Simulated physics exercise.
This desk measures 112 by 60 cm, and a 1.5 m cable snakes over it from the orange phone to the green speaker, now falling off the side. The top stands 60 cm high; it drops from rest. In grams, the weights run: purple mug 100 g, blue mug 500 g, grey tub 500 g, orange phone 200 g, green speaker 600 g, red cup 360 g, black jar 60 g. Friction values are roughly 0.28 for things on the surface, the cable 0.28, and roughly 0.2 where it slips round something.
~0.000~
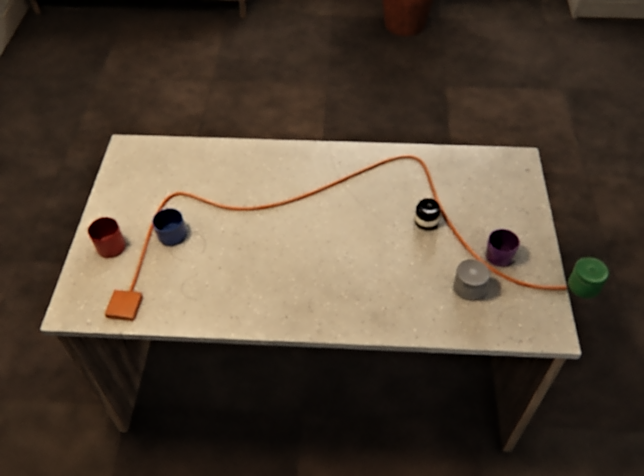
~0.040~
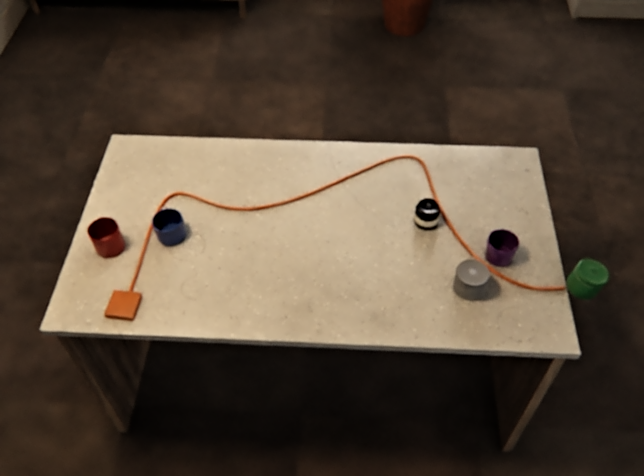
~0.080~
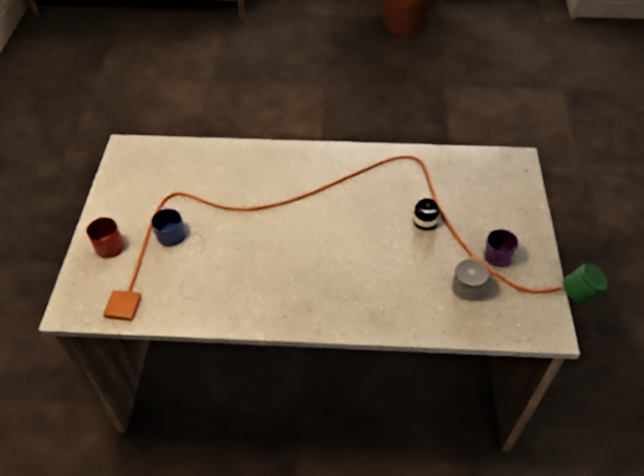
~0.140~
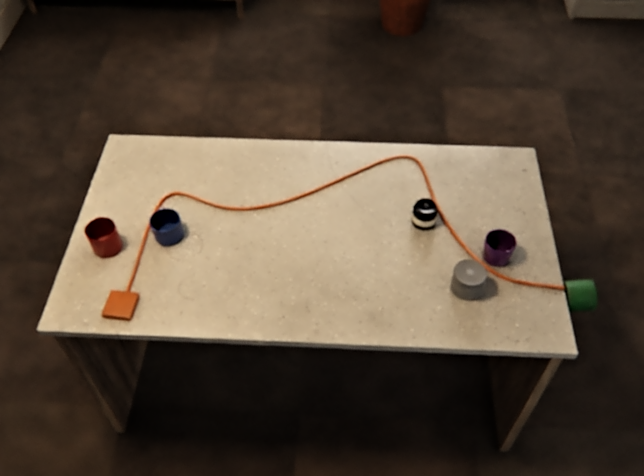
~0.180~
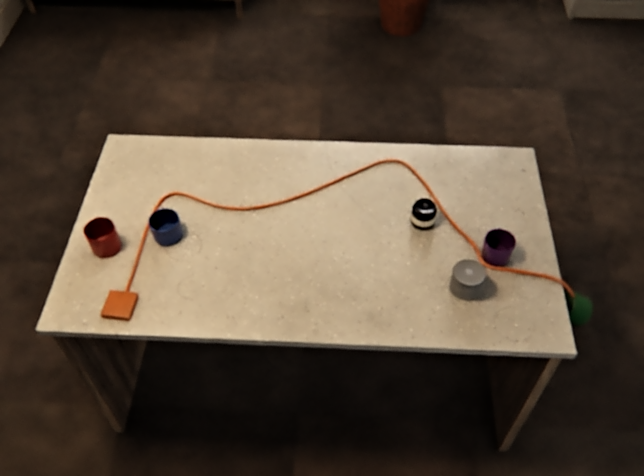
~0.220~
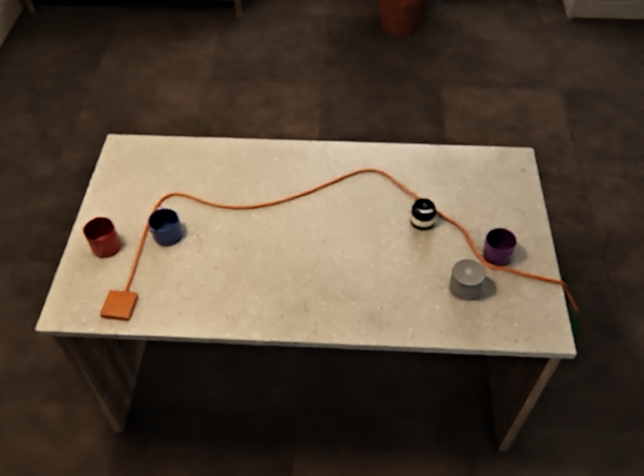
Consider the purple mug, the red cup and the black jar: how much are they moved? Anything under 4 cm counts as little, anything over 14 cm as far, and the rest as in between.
Outcome: The purple mug moves an in-between distance; the red cup barely moves; the black jar goes far.
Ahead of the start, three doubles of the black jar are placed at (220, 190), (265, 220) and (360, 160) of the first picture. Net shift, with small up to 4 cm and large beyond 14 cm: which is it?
Going one by one, I'd say a short shift, then a long shift, then a short shift.
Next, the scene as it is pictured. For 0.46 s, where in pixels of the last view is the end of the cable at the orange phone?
About (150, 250).
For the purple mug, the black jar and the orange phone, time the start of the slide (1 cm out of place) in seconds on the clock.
Purple mug 0.28 s, black jar 0.30 s, orange phone 0.38 s.
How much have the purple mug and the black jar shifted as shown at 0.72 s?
About: Purple mug 8 cm, black jar over the edge.
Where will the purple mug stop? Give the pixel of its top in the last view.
In the last view, the top sits at about (521, 217).
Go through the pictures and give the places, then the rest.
In the first picture, shows, purple mug (504, 240); red cup (103, 228); black jar (429, 206); cable runs through (500, 274) (432, 185) (345, 178) (236, 208).
In the second picture, shows, green speaker (592, 271); cable runs through (499, 275) (345, 178).
In the third picture, shows, green speaker (585, 284); cable runs through (497, 275) (344, 178).
In the fourth picture, shows, green speaker (579, 296); cable runs through (498, 275) (343, 178).
In the fifth picture, shows, green speaker (572, 308); cable runs through (518, 271) (342, 178).
In the sixth picture, shows, purple mug (501, 239); red cup (98, 228); black jar (425, 206); cable runs through (548, 280) (443, 215) (343, 177) (233, 207).
At 0.5 s, the cable's tail end at (150, 250); black jar 27 cm off its start, purple mug 8 cm off its start, orange phone 12 cm off its start.
At 0.7 s, the cable's tail end at (200, 190); black jar over the edge, purple mug 9 cm off its start, orange phone 39 cm off its start.
At 1.0 s, the cable's tail end at (210, 168); black jar over the edge, purple mug 9 cm off its start at (521, 217), orange phone 47 cm off its start at (215, 155).
At 1.2 s, the cable's tail end at (210, 168); black jar over the edge, purple mug 9 cm off its start, orange phone 47 cm off its start.
At 2.4 s, the cable's tail end at (210, 168); black jar over the edge, purple mug 9 cm off its start at (521, 217), red cup 0 cm off its start at (99, 228), orange phone 47 cm off its start at (215, 155).
